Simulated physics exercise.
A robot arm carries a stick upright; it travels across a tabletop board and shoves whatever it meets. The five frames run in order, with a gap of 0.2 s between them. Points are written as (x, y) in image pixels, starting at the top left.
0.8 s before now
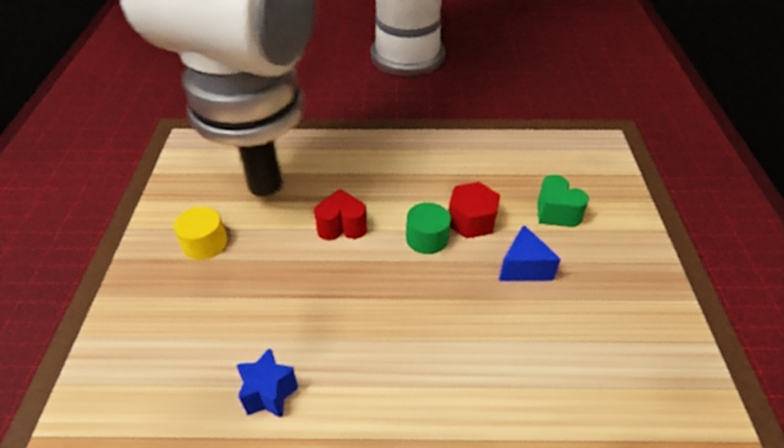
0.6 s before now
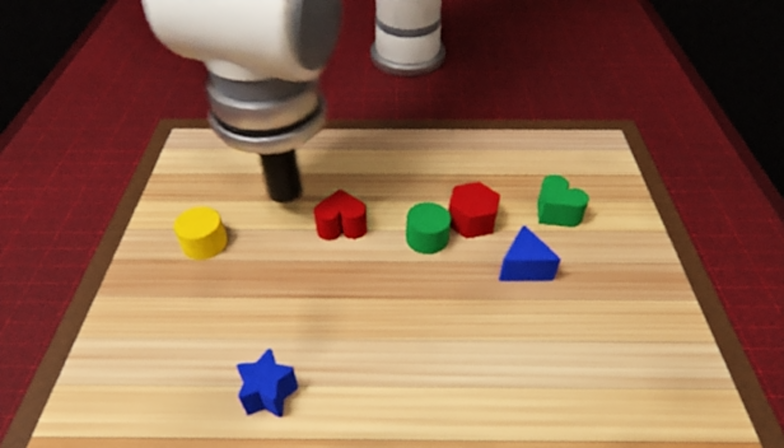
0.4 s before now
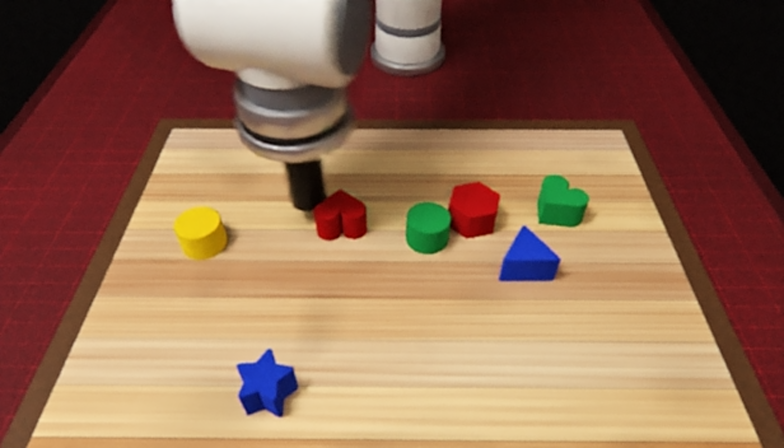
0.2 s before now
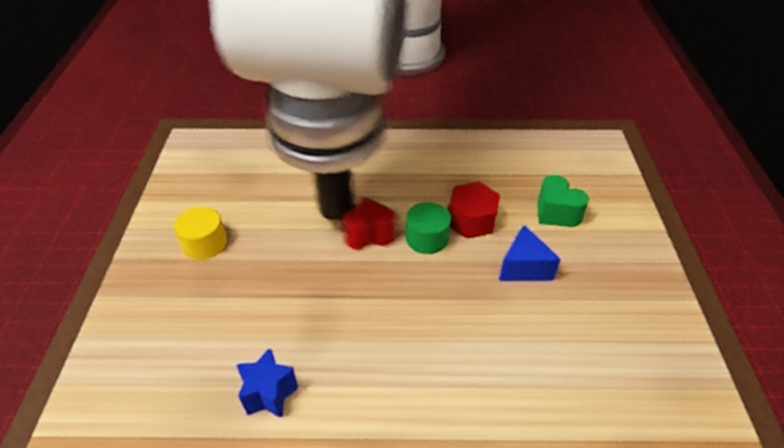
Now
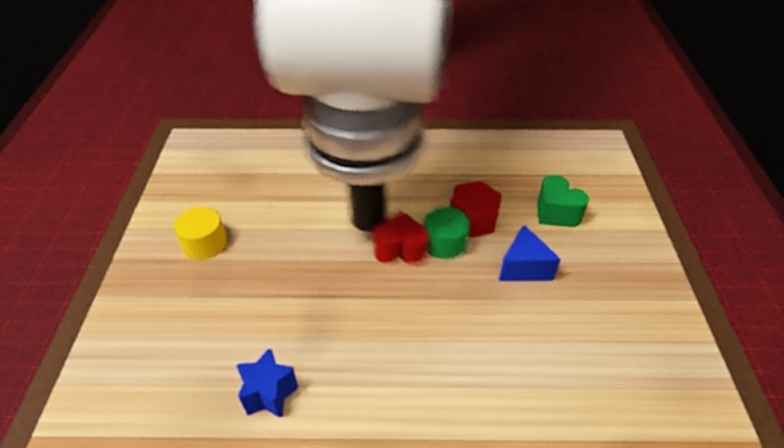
A white robotic arm with a black stick reaches over a pale wooden board on a dark red surface, seen from above at an angle by a still camera. A yellow disc sits left, a blue star lower left, and a red heart, green disc, red hexagon, blue triangle and green heart spread rightward. The stick slides right, pushing the red heart, then the green disc shifts slightly beside the hexagon.
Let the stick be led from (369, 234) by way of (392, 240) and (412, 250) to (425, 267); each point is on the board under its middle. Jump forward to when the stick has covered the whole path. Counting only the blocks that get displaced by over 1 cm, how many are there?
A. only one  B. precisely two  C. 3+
The correct letter is B.
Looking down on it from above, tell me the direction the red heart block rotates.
Seen from overhead, it turns clockwise.
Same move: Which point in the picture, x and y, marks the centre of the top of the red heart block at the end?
My prediction: (441, 276).
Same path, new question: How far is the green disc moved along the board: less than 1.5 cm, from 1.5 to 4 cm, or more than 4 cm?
It moves a fair bit, 1.5 to 4 cm.
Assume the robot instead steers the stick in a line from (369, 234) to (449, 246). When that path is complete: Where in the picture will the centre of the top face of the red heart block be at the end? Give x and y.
Put as a pixel place, it's (429, 252).
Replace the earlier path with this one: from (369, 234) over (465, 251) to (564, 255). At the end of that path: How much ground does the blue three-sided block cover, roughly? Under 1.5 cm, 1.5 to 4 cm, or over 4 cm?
Net shift: Above 4 cm.
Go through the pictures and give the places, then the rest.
In the first frame, tip of the stick at (265, 185), middles of tops, red heart block at (340, 205), green disc at (429, 216), red hexagon at (475, 198).
In the second frame, stick at (285, 192), nothing pushed.
In the third frame, stick at (309, 199), nothing pushed.
In the fourth frame, stick at (336, 208), red heart block at (369, 214).
In the fifth frame, stick at (368, 219), red heart block at (401, 229), green disc at (447, 222), red hexagon at (476, 197).
On the path given first. Halfway along, stick at (404, 229); red heart block at (422, 249), turned 15° clockwise; green disc at (452, 225).
At the end, stick at (426, 252); red heart block at (441, 276), turned 25° clockwise; green disc at (463, 231); red hexagon unmoved.
